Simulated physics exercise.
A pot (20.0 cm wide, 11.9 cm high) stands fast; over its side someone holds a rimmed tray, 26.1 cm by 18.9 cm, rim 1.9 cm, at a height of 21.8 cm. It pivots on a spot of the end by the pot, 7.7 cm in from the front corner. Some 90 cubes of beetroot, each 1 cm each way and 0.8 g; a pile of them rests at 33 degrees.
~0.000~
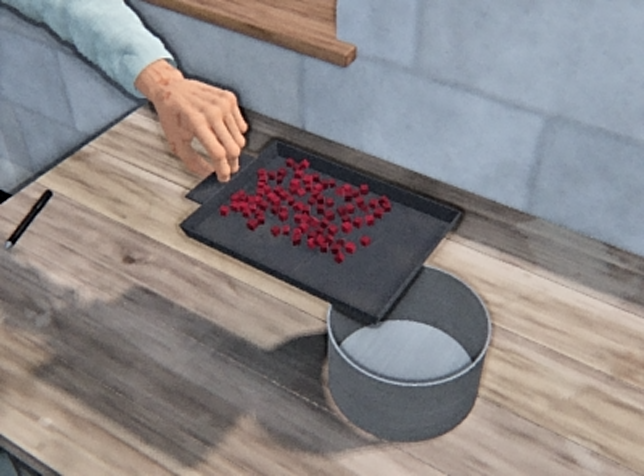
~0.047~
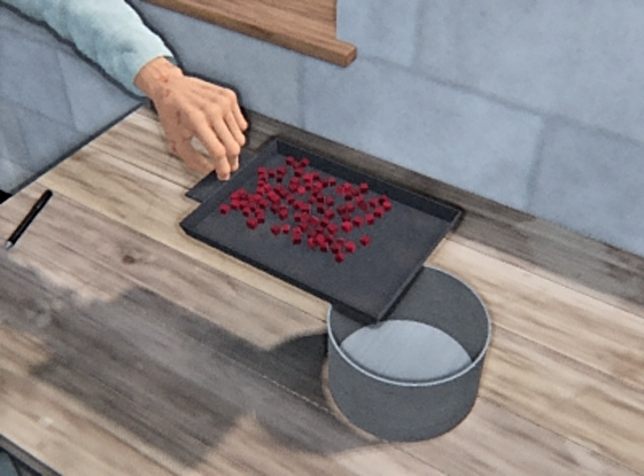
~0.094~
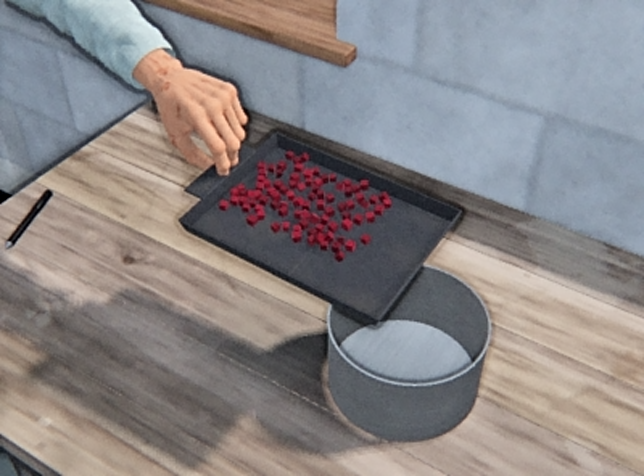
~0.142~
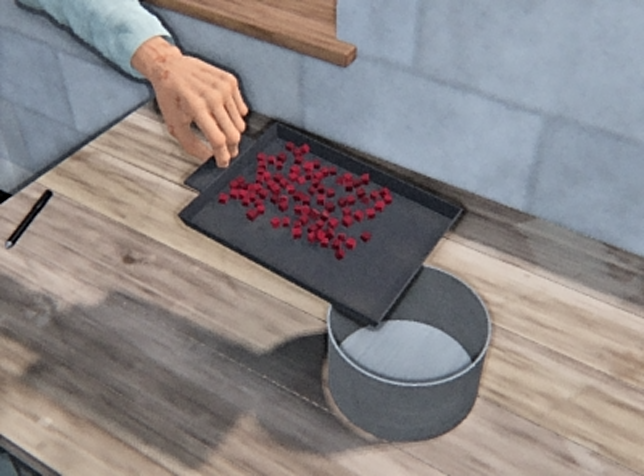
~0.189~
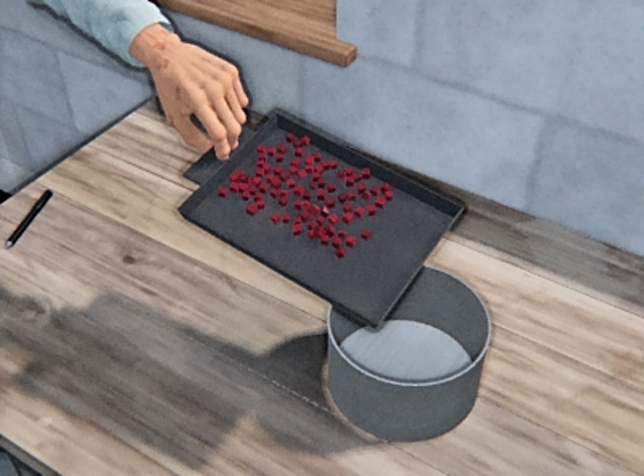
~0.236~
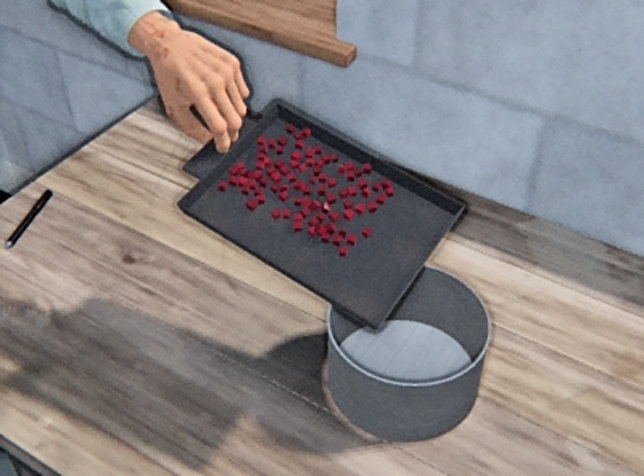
A hand held the far left end of a dark tray scattered with small red cubes, its opposite corner over a round grey pot, and slowly raised that end, tilting the tray toward the pot.
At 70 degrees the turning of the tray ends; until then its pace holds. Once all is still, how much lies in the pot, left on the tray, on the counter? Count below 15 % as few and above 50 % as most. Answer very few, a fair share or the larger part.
Pot: Very few, tray: A fair share, counter: The larger part.
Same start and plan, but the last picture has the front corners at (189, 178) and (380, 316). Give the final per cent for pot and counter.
Pot 20, counter 45.
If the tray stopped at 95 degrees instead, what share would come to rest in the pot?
Then about 15 per cent.
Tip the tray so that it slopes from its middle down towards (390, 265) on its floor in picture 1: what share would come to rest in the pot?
Some 25 per cent.
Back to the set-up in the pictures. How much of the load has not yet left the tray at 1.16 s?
About 30 per cent.
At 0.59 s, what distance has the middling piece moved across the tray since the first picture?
Some 2 cm.
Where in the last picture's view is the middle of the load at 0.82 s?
Near (367, 305).
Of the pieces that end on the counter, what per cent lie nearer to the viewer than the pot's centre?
Roughly 90 per cent.
After 0.59 s, tilt 42 degrees; the tray holds 100 %, the pot 0 %.
Then, at 0.82 s, tilt 60 degrees; the tray holds 90 %, the pot 0 %.
Then, at 1.16 s, tilt 70 degrees; the tray holds 30 %, the pot 5 %.
At rest (2.5 s), pot 5 %, tray 30 %, counter 65 %.
